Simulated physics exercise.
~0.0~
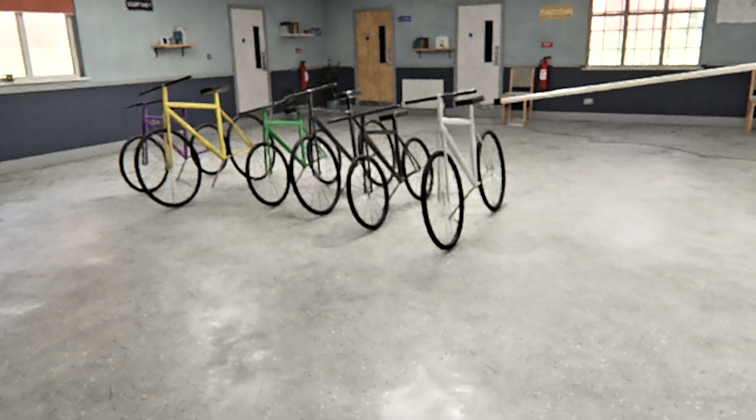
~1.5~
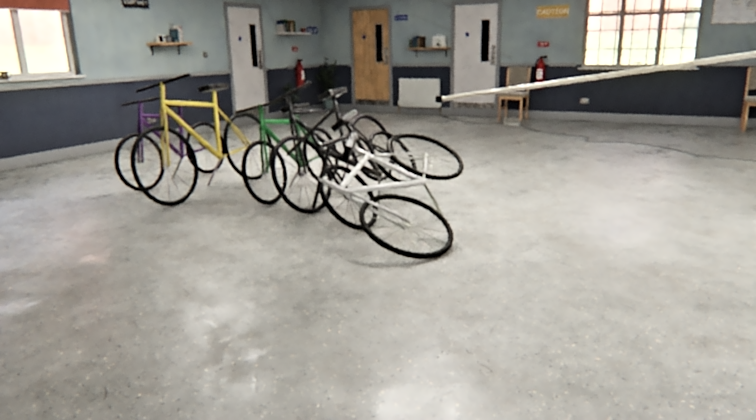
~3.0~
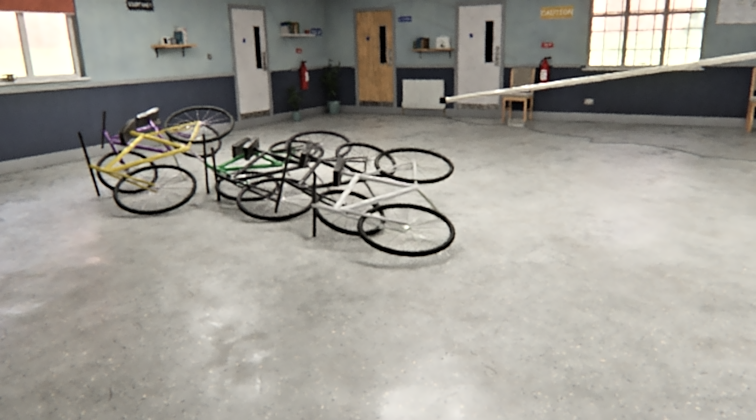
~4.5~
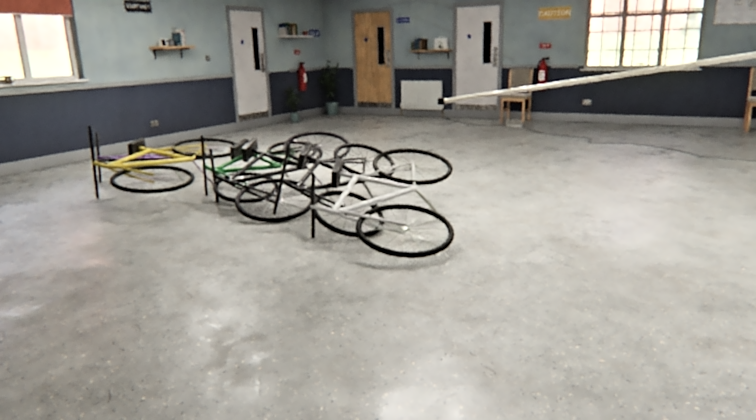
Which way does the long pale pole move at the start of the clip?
The pole moves to the left, towards the white bicycle at the right end of the row.
